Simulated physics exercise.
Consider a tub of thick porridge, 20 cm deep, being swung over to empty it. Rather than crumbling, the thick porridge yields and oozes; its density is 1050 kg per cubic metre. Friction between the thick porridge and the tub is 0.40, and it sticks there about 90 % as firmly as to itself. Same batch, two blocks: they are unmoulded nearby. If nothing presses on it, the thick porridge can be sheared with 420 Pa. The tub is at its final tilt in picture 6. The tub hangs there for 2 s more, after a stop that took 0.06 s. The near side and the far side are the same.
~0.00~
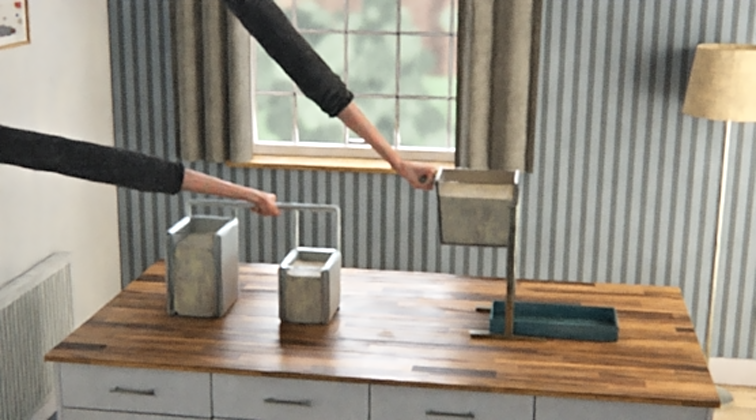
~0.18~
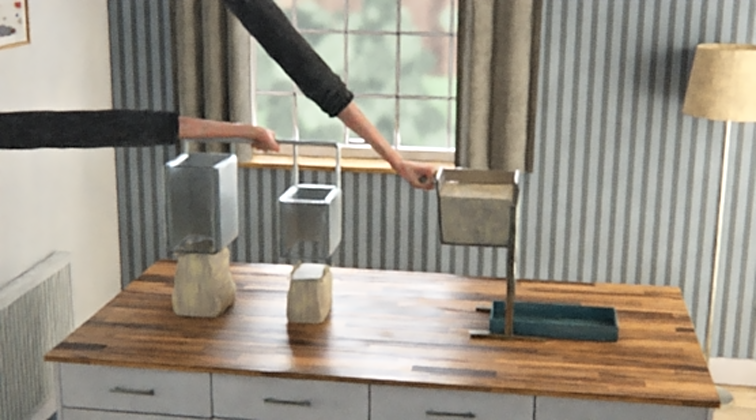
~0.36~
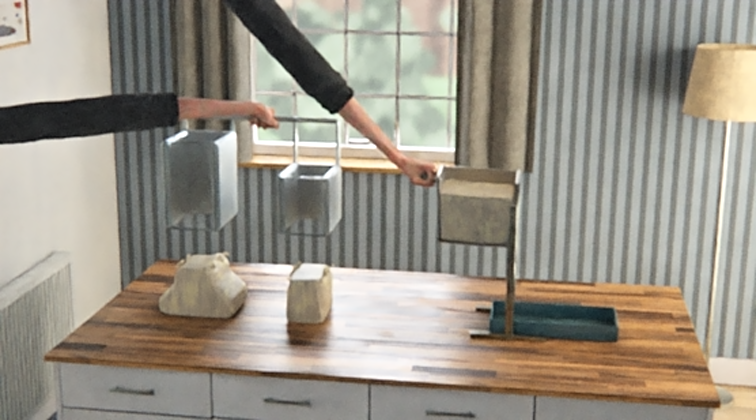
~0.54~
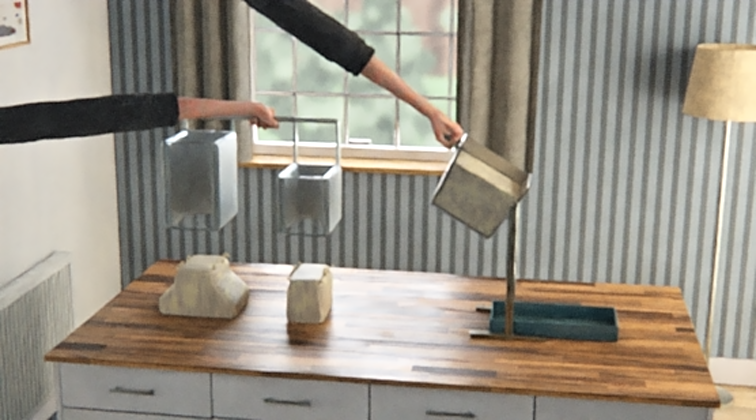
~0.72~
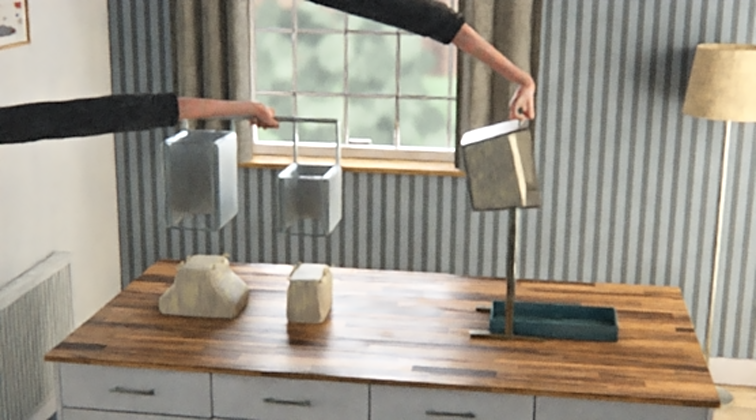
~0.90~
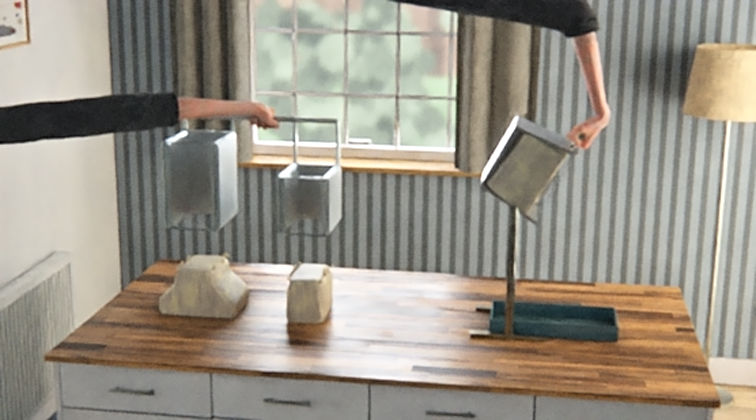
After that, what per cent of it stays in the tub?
Some 0 percent stays in the tub.
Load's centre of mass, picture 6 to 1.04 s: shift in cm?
Roughly 12 centimetres.
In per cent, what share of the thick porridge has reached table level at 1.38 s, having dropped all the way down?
At that moment, near 100 % is down.
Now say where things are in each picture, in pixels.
The first picture shows handle-side rim at (438, 181), tilt 0 degrees; crest of the thick porridge at (492, 198); block heights 24 cm, 15 cm (left to right).
The second picture shows handle-side rim at (438, 181), tilt 0 degrees; crest of the thick porridge at (492, 198); block heights 21 cm, 15 cm (left to right).
The third picture shows handle-side rim at (439, 178), tilt 2 degrees; crest of the thick porridge at (448, 194); block heights 17 cm, 15 cm (left to right).
The fourth picture shows handle-side rim at (463, 147), tilt 31 degrees; crest of the thick porridge at (458, 164); block heights 16 cm, 15 cm (left to right).
The fifth picture shows handle-side rim at (526, 130), tilt 78 degrees; crest of the thick porridge at (506, 136); block heights 16 cm, 15 cm (left to right).
The sixth picture shows handle-side rim at (576, 156), tilt 118 degrees; crest of the thick porridge at (527, 135); block heights 16 cm, 15 cm (left to right).
After 1.04 s, the tub is at 118 degrees and holds 49 %.
After 1.21 s, the tub is at 118 degrees and holds 0 %.
After 1.38 s, the tub is at 118 degrees and holds 0 %.
After 1.55 s, the tub is at 118 degrees and holds 0 %.
After 2.90 s, the tub is at 118 degrees and holds 0 %.
